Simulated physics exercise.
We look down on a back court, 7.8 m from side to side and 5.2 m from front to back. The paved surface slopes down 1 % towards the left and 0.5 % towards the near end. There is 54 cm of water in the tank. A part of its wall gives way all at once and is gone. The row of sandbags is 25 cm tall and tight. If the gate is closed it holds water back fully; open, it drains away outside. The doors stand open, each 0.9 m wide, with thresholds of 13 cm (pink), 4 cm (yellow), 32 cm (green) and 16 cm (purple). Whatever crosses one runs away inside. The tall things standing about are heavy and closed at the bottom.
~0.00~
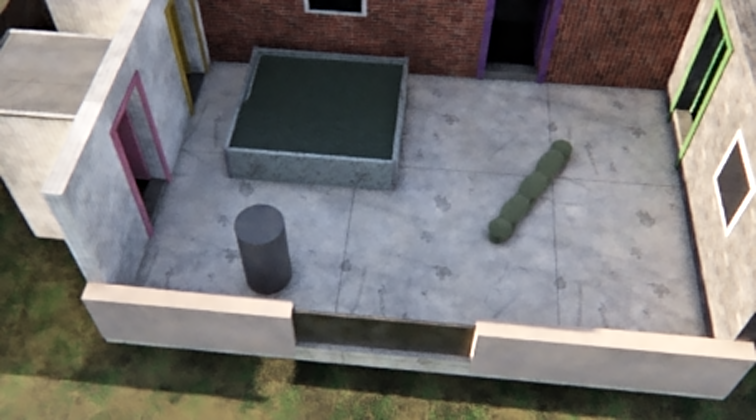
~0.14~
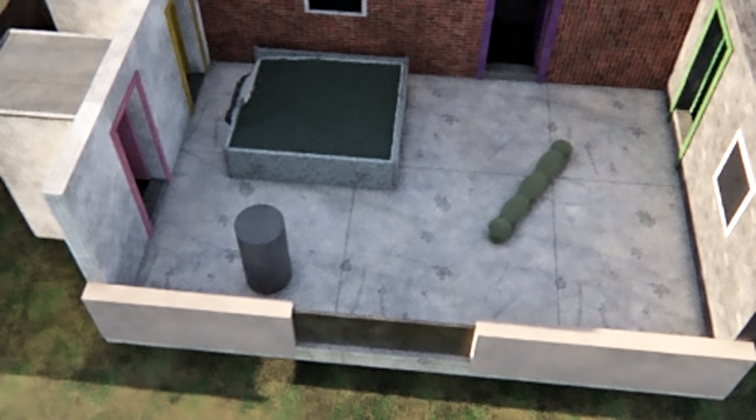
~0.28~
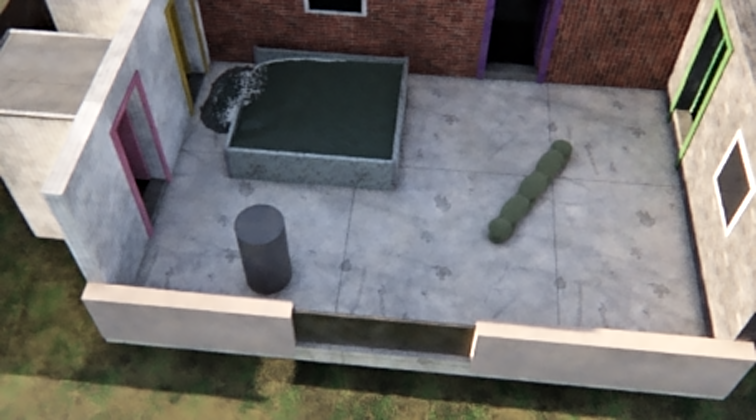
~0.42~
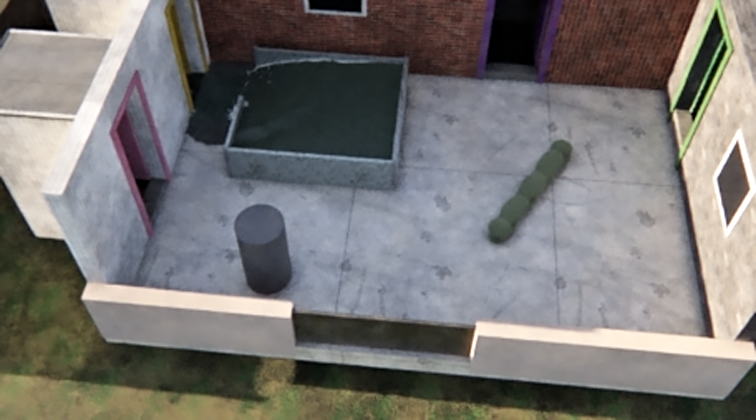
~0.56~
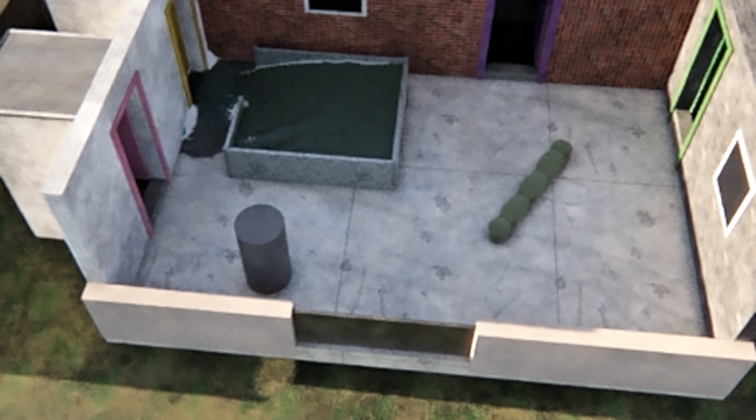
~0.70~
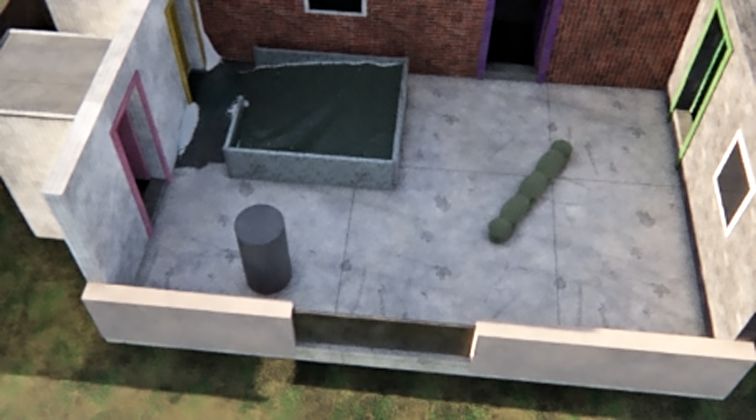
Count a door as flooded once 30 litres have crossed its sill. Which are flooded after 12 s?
Door by door: At the pink door it stays under the limit; at the yellow door it exceeds the limit; at the green door it does not reach the limit; at the purple door it keeps below the limit.
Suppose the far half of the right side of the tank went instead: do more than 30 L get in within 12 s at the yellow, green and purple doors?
Against that limit: Yellow under, green below, purple not over.
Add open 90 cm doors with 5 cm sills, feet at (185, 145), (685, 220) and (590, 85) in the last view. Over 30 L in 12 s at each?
In that order: Over, under, under.
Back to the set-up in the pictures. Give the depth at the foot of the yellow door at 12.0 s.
Roughly 11.0 cm deep.
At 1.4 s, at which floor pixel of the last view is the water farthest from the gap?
Near (153, 230).
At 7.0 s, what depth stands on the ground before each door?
In cm: Pink 3, yellow 17, green 3, purple 2.
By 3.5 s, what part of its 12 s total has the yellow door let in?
Some 55 per cent by then.
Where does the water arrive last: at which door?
It is the green one.
After 1.4 s water covers 10 % of the floor and is deepest (42 cm) near (210, 65); pink door 3 cm at the sill, 0 L in, yellow door 27 cm at the sill, 236 L in, green door not reached, purple door not reached.
After 2.2 s water covers 15 % of the floor and is deepest (38 cm) near (218, 72); pink door 3 cm at the sill, 0 L in, yellow door 32 cm at the sill, 513 L in, green door not reached, purple door not reached.
After 3.5 s water covers 25 % of the floor and is deepest (28 cm) near (210, 65); pink door 3 cm at the sill, 0 L in, yellow door 26 cm at the sill, 844 L in, green door not reached, purple door 3 cm at the sill, 0 L in.
After 7.0 s water covers 50 % of the floor and is deepest (18 cm) near (210, 65); pink door 3 cm at the sill, 0 L in, yellow door 17 cm at the sill, 1288 L in, green door 3 cm at the sill, 0 L in, purple door 2 cm at the sill, 0 L in.
After 12.0 s water covers 75 % of the floor and is deepest (11 cm) near (195, 108); pink door 4 cm at the sill, 0 L in, yellow door 11 cm at the sill, 1524 L in, green door 1 cm at the sill, 0 L in, purple door 1 cm at the sill, 0 L in.
